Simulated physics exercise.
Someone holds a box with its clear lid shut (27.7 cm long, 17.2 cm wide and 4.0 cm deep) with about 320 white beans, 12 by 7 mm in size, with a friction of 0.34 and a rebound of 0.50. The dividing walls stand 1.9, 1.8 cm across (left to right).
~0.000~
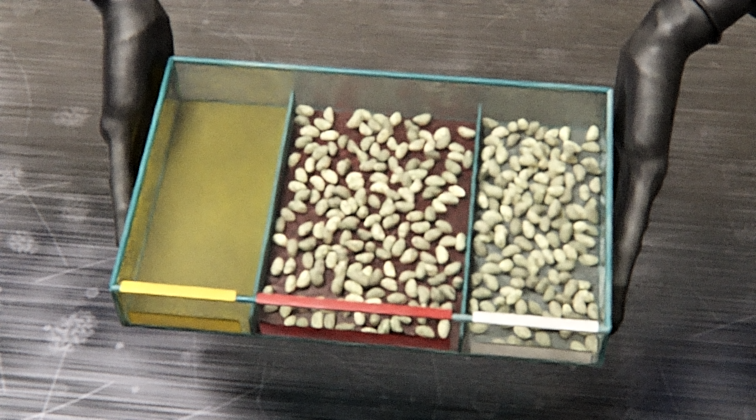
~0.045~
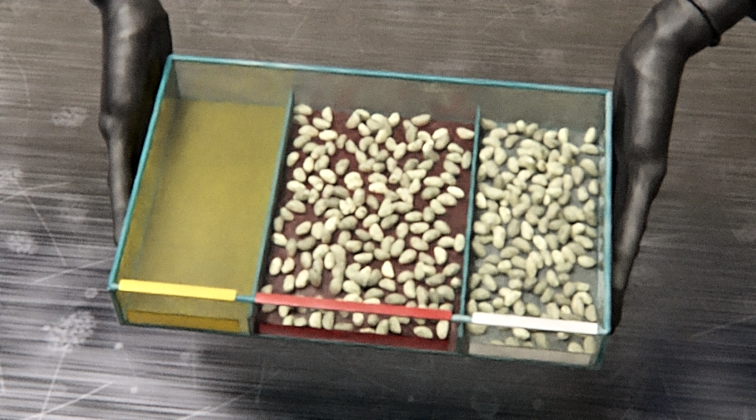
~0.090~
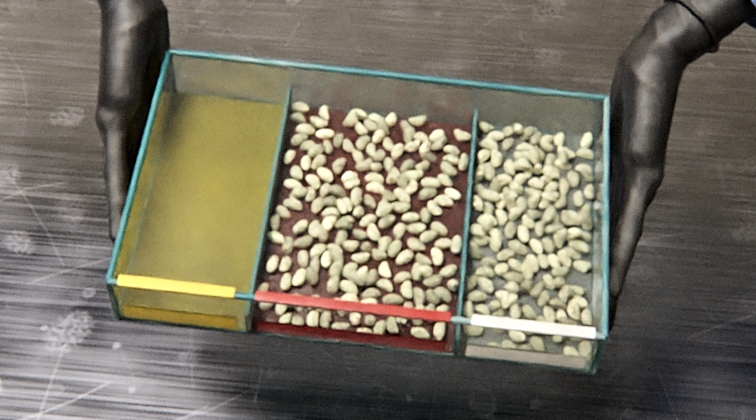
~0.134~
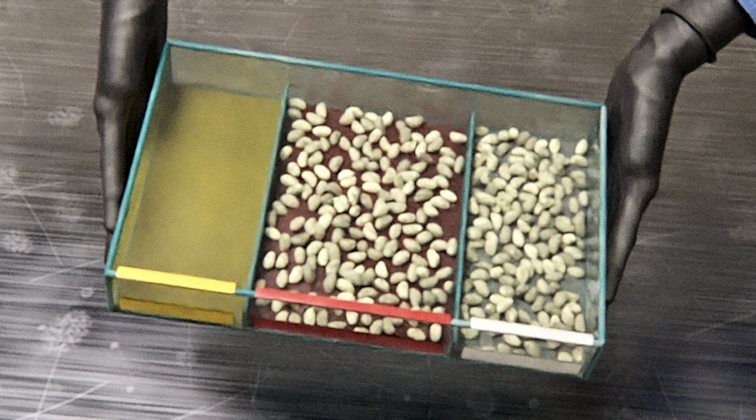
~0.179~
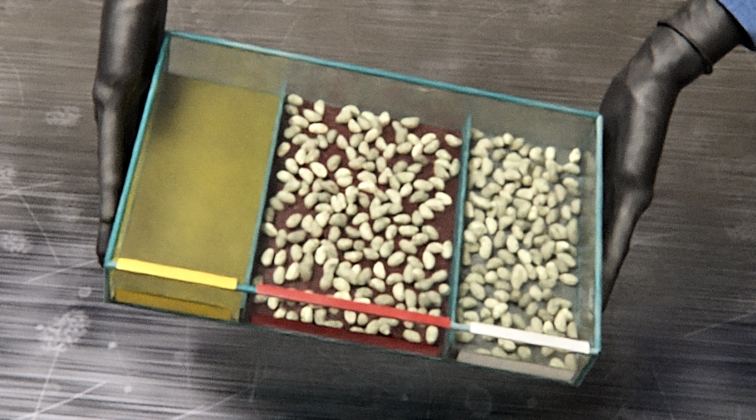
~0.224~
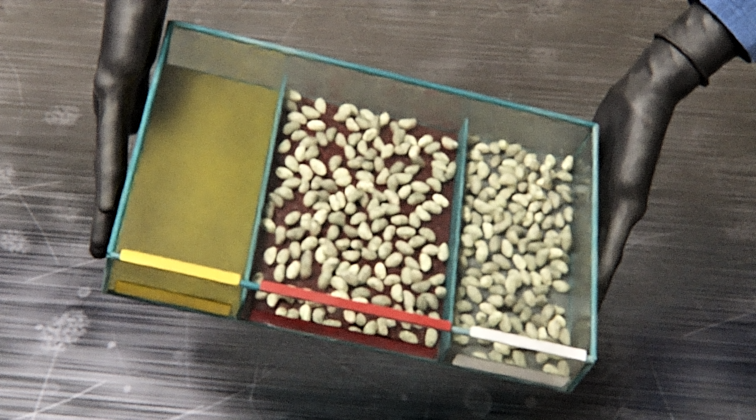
Two black-gloved hands held a clear divided box with white beans in its red and white sections and none in the yellow one, then tilted it slightly, lowering the right side.
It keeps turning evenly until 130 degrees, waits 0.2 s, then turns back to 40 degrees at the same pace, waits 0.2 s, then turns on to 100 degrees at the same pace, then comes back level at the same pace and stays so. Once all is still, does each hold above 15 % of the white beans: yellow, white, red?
Yellow: Under, white: Over, red: Under.
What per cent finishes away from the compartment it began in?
About 55 per cent.
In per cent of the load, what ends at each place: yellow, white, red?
Yellow 0; white 100; red 0.
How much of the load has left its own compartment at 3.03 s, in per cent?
Some 55 per cent.
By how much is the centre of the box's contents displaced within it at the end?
Some 7.5 cm.
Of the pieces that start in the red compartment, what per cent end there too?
Roughly 0 per cent.
After 1.76 s, tilt 130 degrees; white 100 %; middle of all pieces near (258, 273).
Then, at 3.03 s, tilt 40 degrees; white 100 %; middle of all pieces near (511, 278).
After 4.21 s, tilt 80 degrees; white 100 %; middle of all pieces near (397, 303).
After 5.33 s, tilt 0 degrees; white 100 %; middle of all pieces near (558, 217).
In the end, at 5.8 s, yellow 0 %, white 100 %, red 0 %.
